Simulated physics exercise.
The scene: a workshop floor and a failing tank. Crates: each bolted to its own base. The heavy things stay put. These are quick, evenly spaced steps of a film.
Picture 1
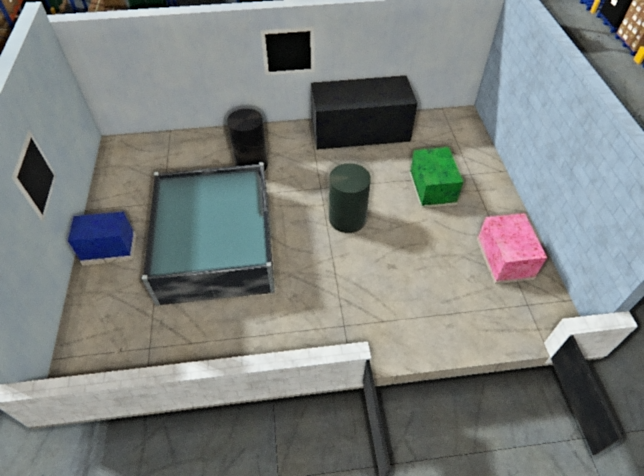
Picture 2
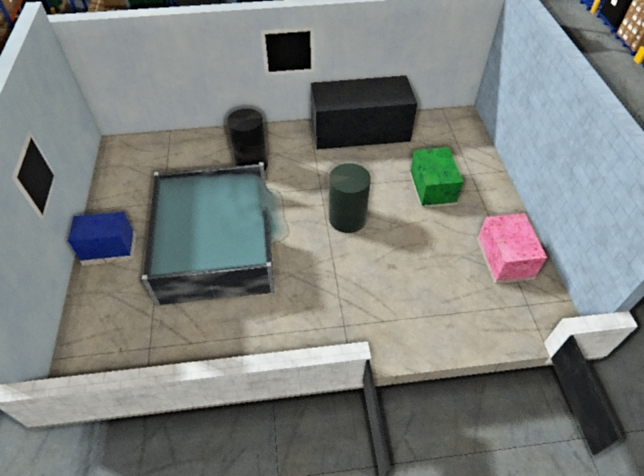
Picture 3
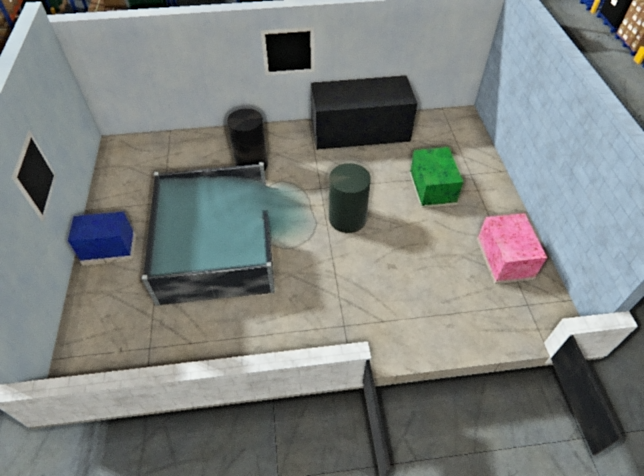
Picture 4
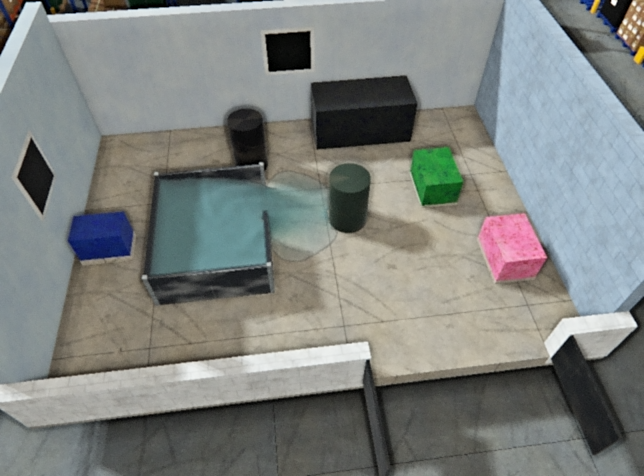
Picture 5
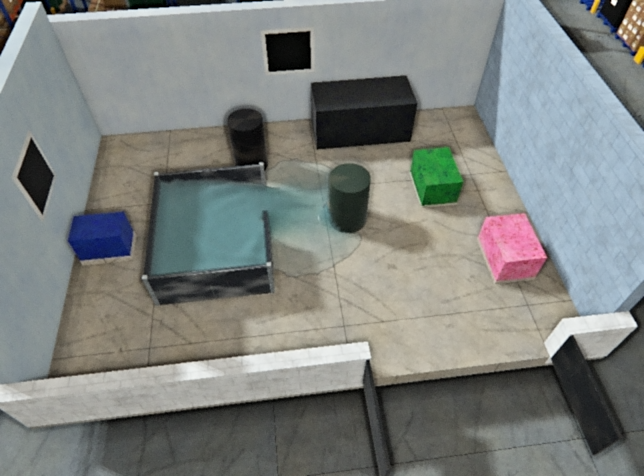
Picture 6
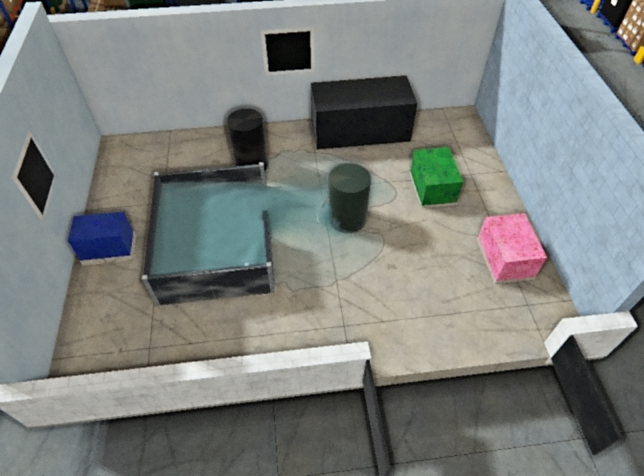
The video shows a tank of still water in a walled room; water then pours through a gap in its right side, spreads rightward across the floor to a dark green cylinder, and flows around it toward a green box.
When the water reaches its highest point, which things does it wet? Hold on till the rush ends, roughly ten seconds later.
At the end, the pink crate is affected by the water, the blue crate is unaffected by the water, the green crate is affected by the water.
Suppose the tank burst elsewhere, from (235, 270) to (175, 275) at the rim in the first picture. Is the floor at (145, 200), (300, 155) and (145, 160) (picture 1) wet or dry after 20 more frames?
Okay, the first is left untouched, the next is left untouched, and the last is left untouched.
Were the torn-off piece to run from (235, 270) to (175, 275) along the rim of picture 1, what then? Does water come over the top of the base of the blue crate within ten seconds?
Looking at the blue, it is hit.
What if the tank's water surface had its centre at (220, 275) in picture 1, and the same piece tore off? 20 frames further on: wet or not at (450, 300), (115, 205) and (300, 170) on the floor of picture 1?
As listed: Wet, free of water, wet.
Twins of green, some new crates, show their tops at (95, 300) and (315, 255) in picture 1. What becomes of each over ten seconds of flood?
Outcome, in listed order: Is missed, is inundated.
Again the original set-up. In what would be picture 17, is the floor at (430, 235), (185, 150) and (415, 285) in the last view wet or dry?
Status per point, in sequence: Waterlogged, then unwetted, then waterlogged.
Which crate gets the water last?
Go for the crate marked blue.
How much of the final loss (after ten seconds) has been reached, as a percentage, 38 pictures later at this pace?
My reading is about 55 per cent.
A moment on, water covers 20 % of the floor; the pink crate not reached, the blue crate not reached, the green crate water round its plinth.
Next, water covers 40 % of the floor; the pink crate water round its plinth, the blue crate not reached, the green crate water round its plinth.
Then, water covers 60 % of the floor; the pink crate water round its plinth, the blue crate not reached, the green crate water round its plinth.
Later, water covers 75 % of the floor; the pink crate water round its plinth, the blue crate not reached, the green crate water round its plinth.
In the end, water covers 90 % of the floor; the pink crate was topped, the blue crate stayed above the water, the green crate was topped.
